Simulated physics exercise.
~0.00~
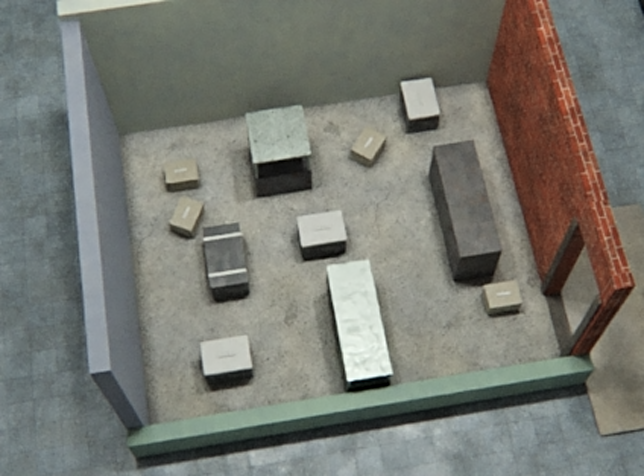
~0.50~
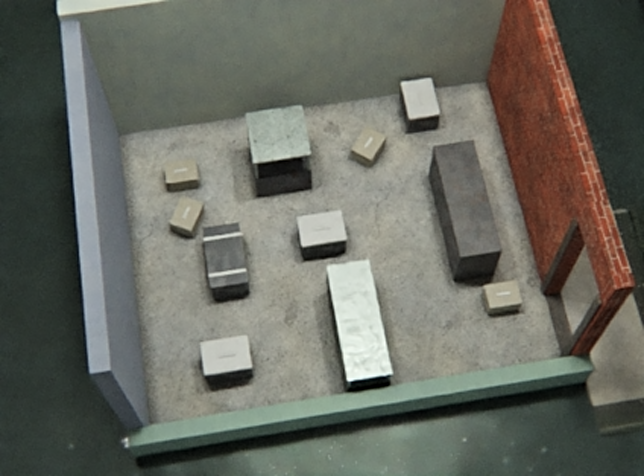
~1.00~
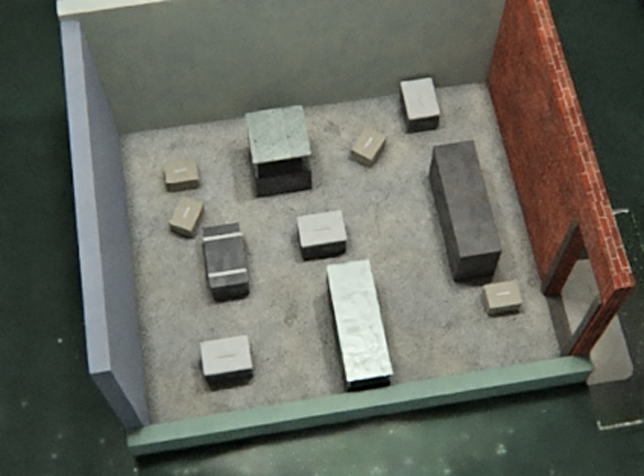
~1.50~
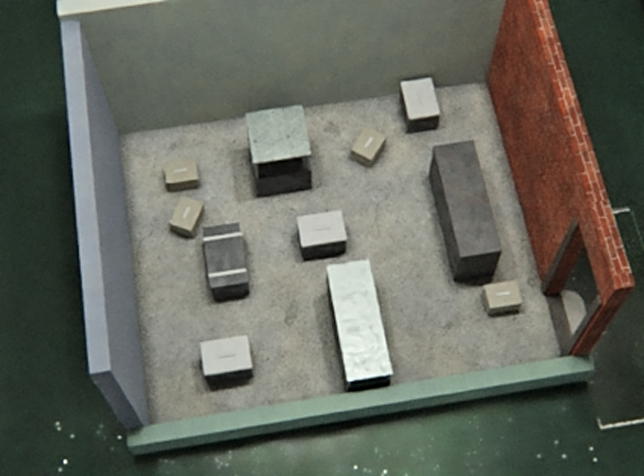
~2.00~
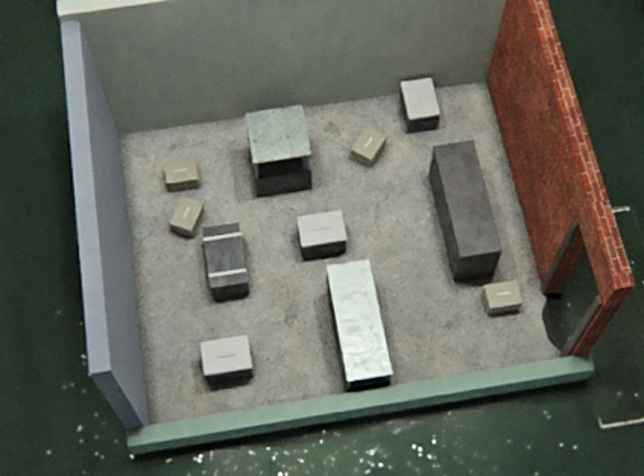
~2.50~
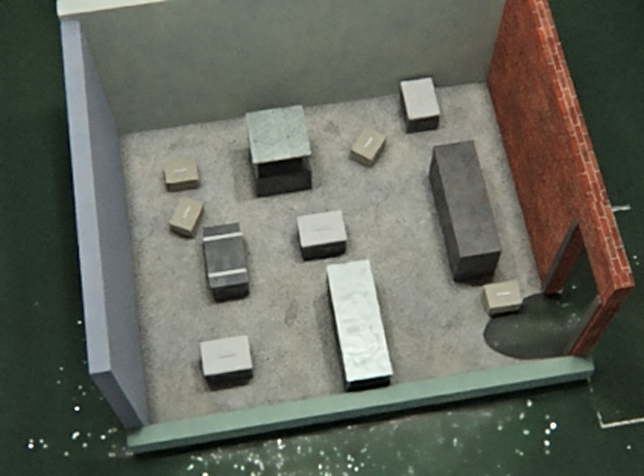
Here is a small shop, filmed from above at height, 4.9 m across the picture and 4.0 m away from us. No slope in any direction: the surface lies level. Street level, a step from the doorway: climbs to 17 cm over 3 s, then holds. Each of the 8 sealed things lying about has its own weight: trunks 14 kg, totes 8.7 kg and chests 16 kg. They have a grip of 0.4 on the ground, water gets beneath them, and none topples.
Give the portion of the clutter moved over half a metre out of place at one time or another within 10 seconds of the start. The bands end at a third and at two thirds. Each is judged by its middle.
The share moved is under one out of three.
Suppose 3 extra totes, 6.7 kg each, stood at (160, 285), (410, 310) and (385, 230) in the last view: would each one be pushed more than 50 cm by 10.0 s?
In order: Below the mark, above the mark, above the mark.
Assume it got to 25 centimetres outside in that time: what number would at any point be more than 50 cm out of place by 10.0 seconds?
The answer would then be 3.
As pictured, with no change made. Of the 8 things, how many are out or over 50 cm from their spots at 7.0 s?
By my reckoning, 1.
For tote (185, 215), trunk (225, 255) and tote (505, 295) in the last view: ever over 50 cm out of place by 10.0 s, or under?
Same order as the question: Smaller, smaller, greater.
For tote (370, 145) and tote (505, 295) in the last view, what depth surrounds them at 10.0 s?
Some 7 cm at the first, some 7 cm at the second.
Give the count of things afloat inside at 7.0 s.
That would be 0 of them.
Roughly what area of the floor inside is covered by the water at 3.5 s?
That flooded area is roughly 2.5 m2.
After 3.5 s 0 of 8 are over 50 cm from their spots; 0 afloat.
After 4.5 s 1 of 8 are over 50 cm from their spots; 0 afloat.
After 7.0 s 1 of 8 are over 50 cm from their spots; 0 afloat.
After 10.0 s 1 of 8 are over 50 cm from their spots, and 1 have been at some point; 0 afloat.
